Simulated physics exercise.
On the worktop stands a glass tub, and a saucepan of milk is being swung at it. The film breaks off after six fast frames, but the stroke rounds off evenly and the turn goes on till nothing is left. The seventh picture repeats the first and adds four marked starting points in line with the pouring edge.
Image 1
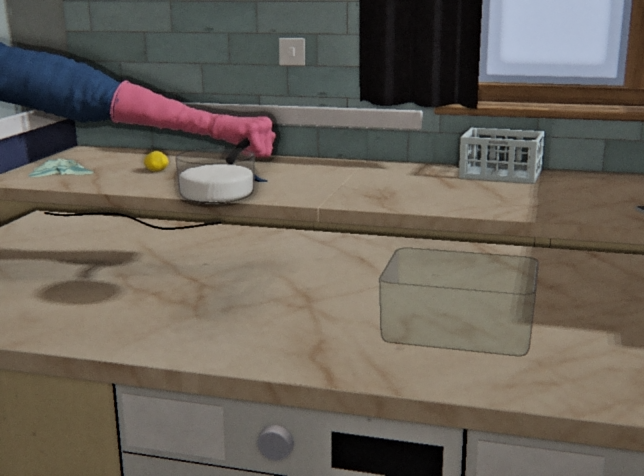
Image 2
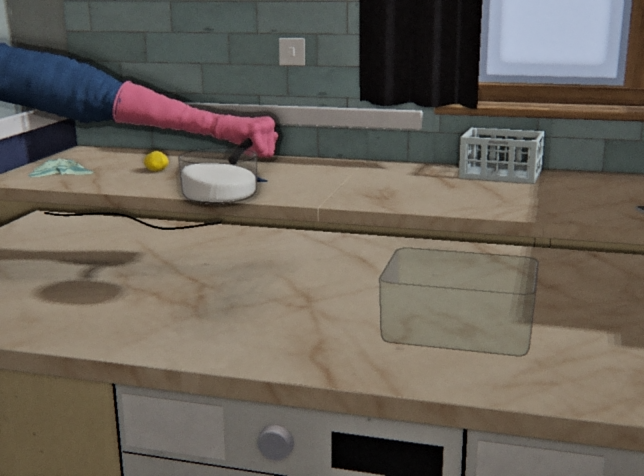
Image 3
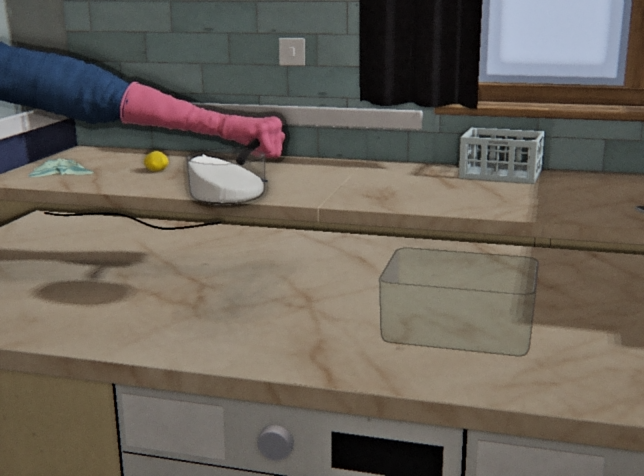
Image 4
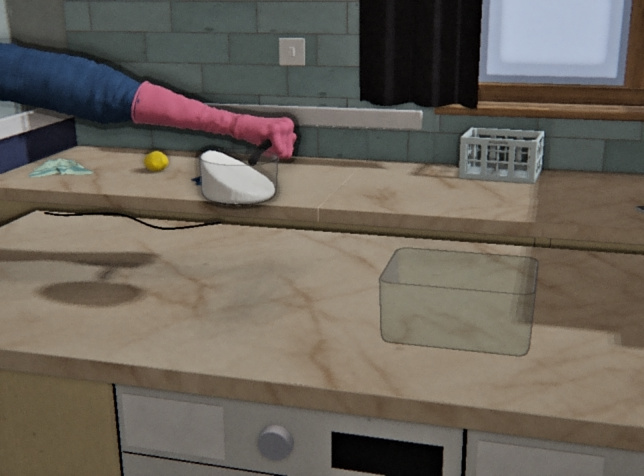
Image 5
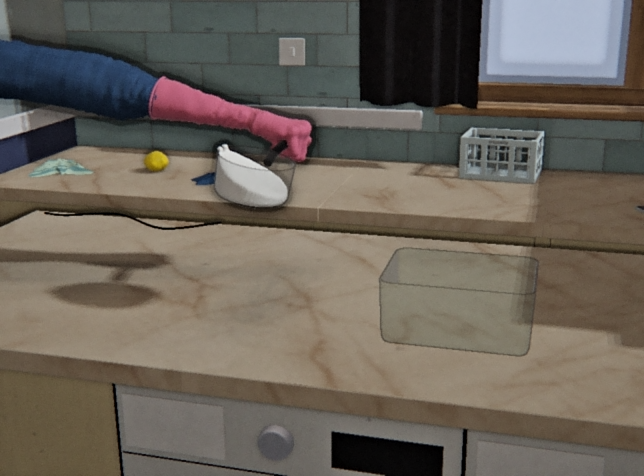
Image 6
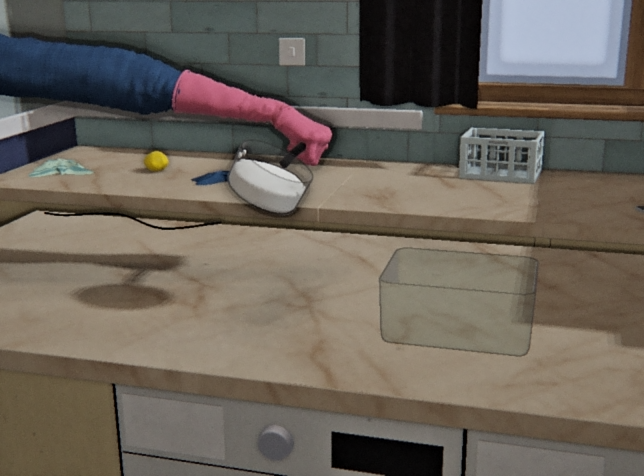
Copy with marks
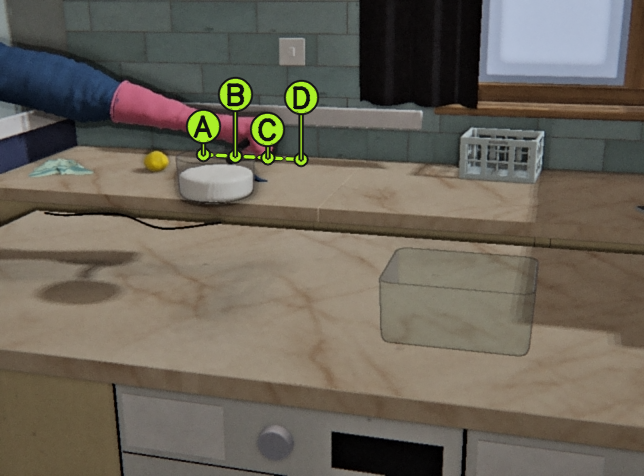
In the video, a pink-gloved hand on a blue-sleeved arm moves a clear pan of white liquid rightward above a marble-patterned worktop, the liquid sloshing and the pan tilting to the right, while a clear tub stands still in front.
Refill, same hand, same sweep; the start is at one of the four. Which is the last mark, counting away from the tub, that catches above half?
It is C.
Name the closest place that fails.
Here it is place B.
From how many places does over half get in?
Two of the four.
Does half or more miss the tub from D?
No.
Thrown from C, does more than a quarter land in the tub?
Yes, clearly.
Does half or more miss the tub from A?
Yes, it does.
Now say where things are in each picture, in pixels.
The first frame shows upright, lip at (250, 156); tub from (381, 340) to (529, 355); nothing has left yet.
The second frame shows upright, lip at (253, 157); nothing has left yet.
The third frame shows upright, lip at (261, 157); nothing has left yet.
The fourth frame shows upright, lip at (274, 159); nothing has left yet.
The fifth frame shows tipped about 12°, lip at (292, 167); nothing has left yet.
The sixth frame shows tipped about 28°, lip at (310, 179); nothing has left yet.
In lime, A at (203, 154); B at (235, 156); C at (267, 157); D at (301, 159).
Choosing A, about 0 % lands in the tub, 99 % falls short.
Choosing B, about 29 % lands in the tub, 66 % falls short and 4 % goes beside or beyond.
Choosing C, about 62 % lands in the tub, 29 % falls short and 9 % goes beside or beyond.
Choosing D, about 82 % lands in the tub, 10 % falls short and 8 % goes beside or beyond.
